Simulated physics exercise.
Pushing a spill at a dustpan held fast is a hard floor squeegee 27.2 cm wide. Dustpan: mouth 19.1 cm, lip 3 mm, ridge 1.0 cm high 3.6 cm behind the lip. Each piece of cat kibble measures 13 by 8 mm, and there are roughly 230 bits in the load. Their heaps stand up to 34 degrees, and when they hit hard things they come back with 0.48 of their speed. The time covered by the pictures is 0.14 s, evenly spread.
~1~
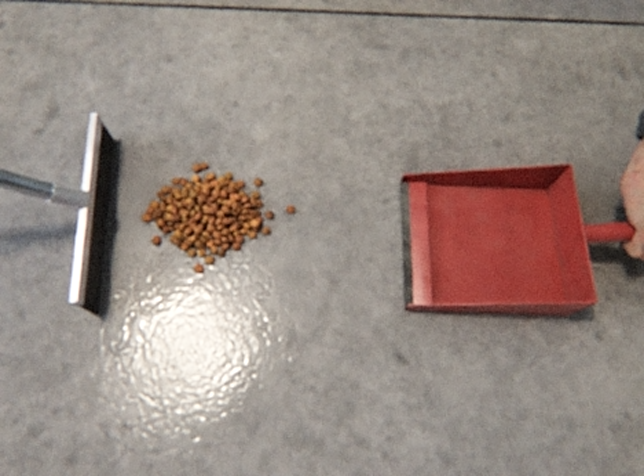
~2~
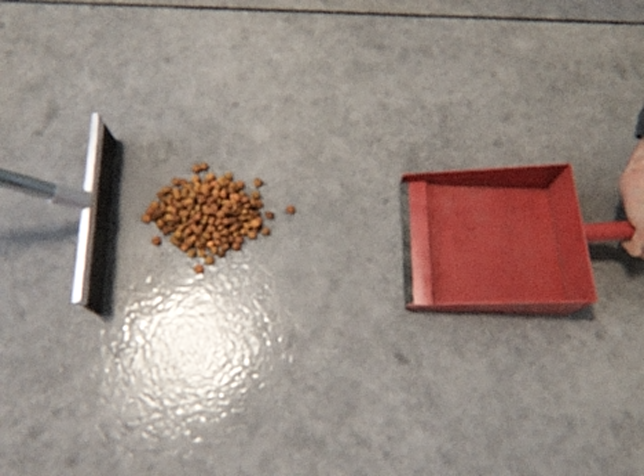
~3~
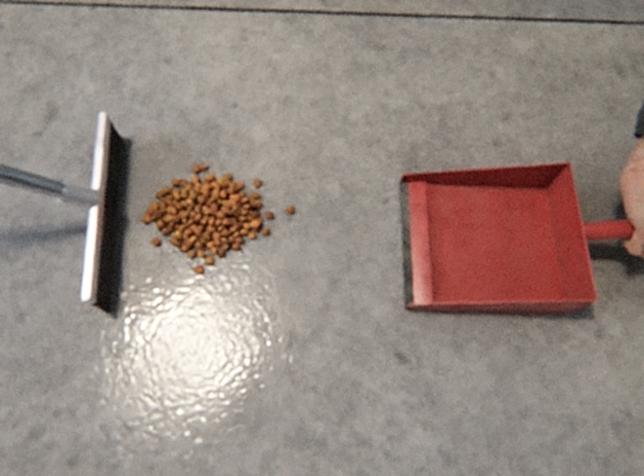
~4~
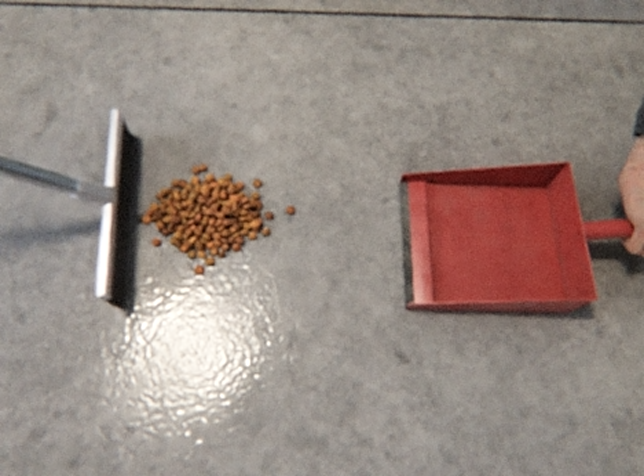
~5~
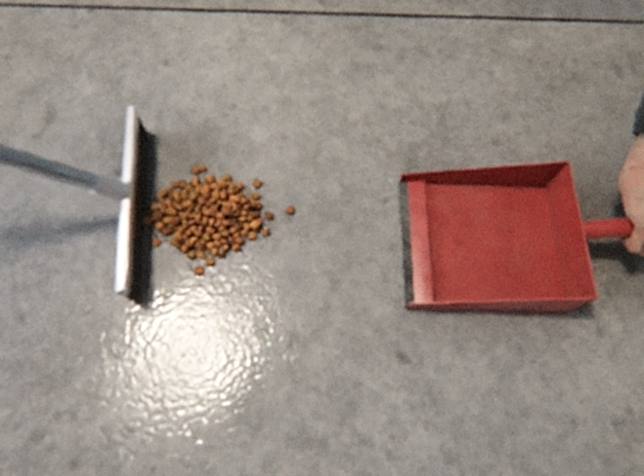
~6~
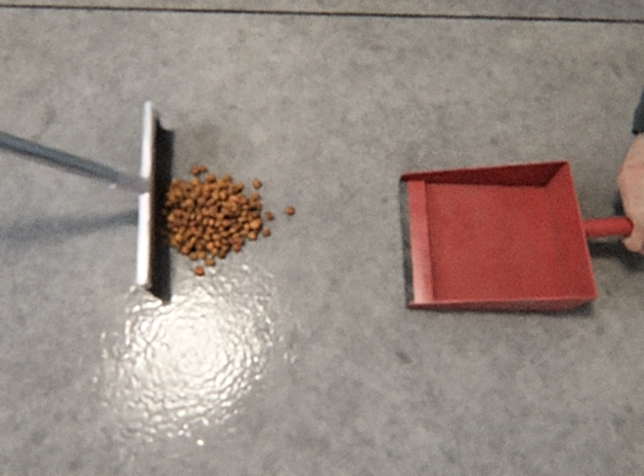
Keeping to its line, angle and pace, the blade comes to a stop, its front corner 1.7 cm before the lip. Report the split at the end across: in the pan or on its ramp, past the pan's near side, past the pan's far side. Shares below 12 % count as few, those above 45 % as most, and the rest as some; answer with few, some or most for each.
Final split: Pan: Some; near side: Few; far side: Most.
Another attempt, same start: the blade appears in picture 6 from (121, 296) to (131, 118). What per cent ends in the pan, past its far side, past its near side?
Per cent by place - pan 25, far side 50, near side 0.
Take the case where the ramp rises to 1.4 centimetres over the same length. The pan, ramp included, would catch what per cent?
Around 15 per cent.
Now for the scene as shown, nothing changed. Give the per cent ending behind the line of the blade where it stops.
About 10 percent.
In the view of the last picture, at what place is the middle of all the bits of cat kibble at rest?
Centre at rest: Approx. (413, 158) px.
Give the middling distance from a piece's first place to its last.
Median: Approx. 34 cm.
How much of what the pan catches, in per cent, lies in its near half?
Something like 10 in a hundred.
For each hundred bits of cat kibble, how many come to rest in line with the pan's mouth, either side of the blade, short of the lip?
Some 20 per cent of them end up there.
Then, 0.19 s after the last picture, middle of the blade 18 cm from the lip; 0 % over the lip, far side 35 %, near side 0 %.
Then, 0.31 s after the last picture, middle of the blade 8 cm from the lip; 0 % over the lip, far side 50 %, near side 0 %.
Then, 0.57 s after the last picture, middle of the blade 3 cm from the lip; 15 % over the lip, far side 60 %, near side 0 %.
In the end, pan 15 %, near side 0 %, far side 60 %, in front of the lip or behind the blade 20 %.
